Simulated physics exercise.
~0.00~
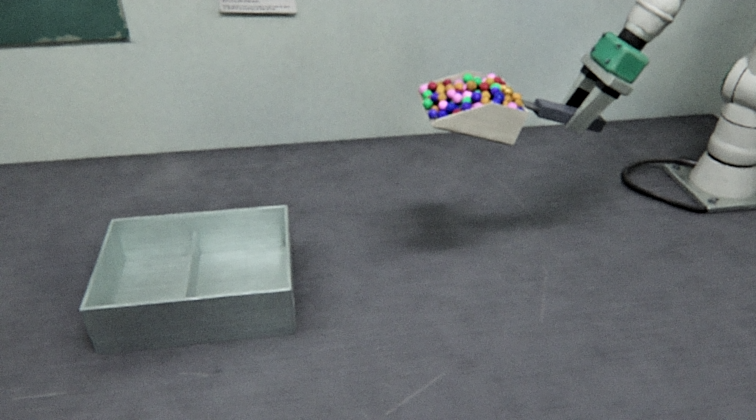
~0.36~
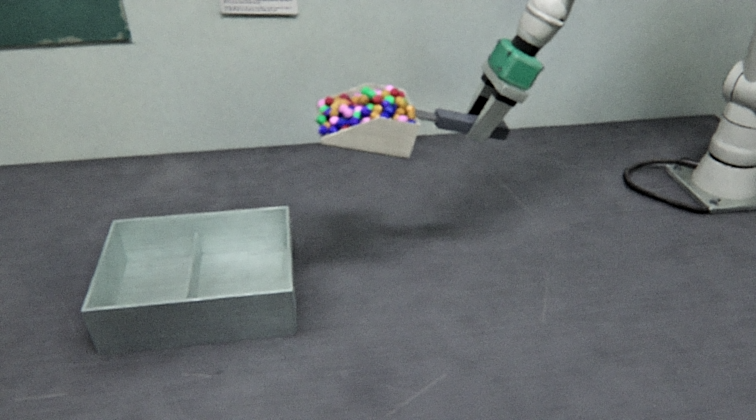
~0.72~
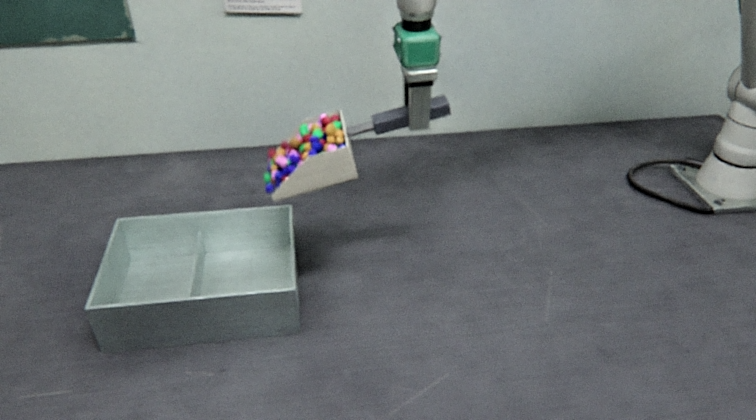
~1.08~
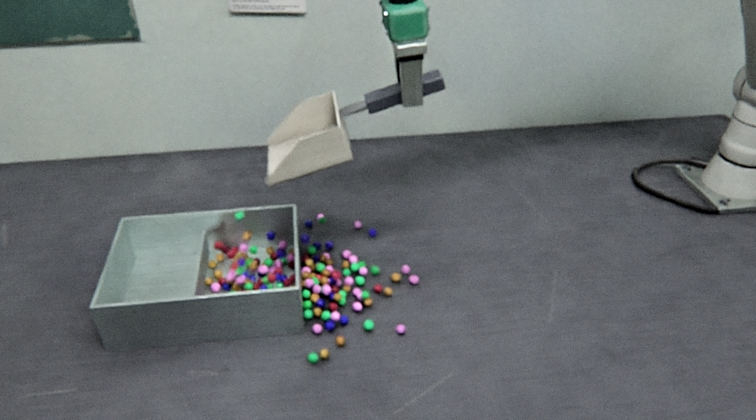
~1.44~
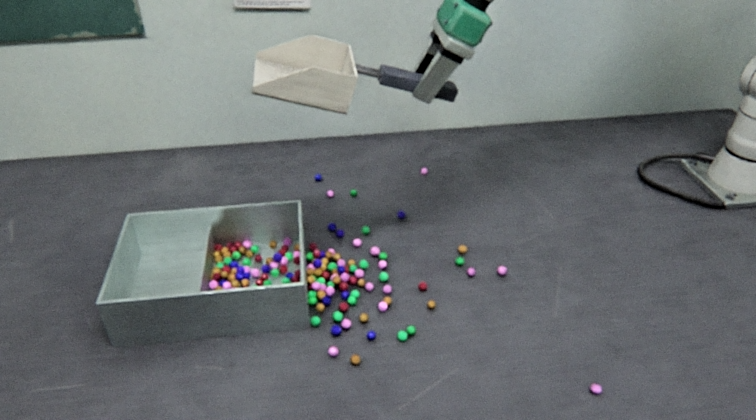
The footage shows a robot arm carrying a scoop of colourful round sweets left towards a divided box and tipping it forward; the sweets spill partly into the box's right compartment and partly onto the table beside it, and the emptied scoop lifts away and levels out.
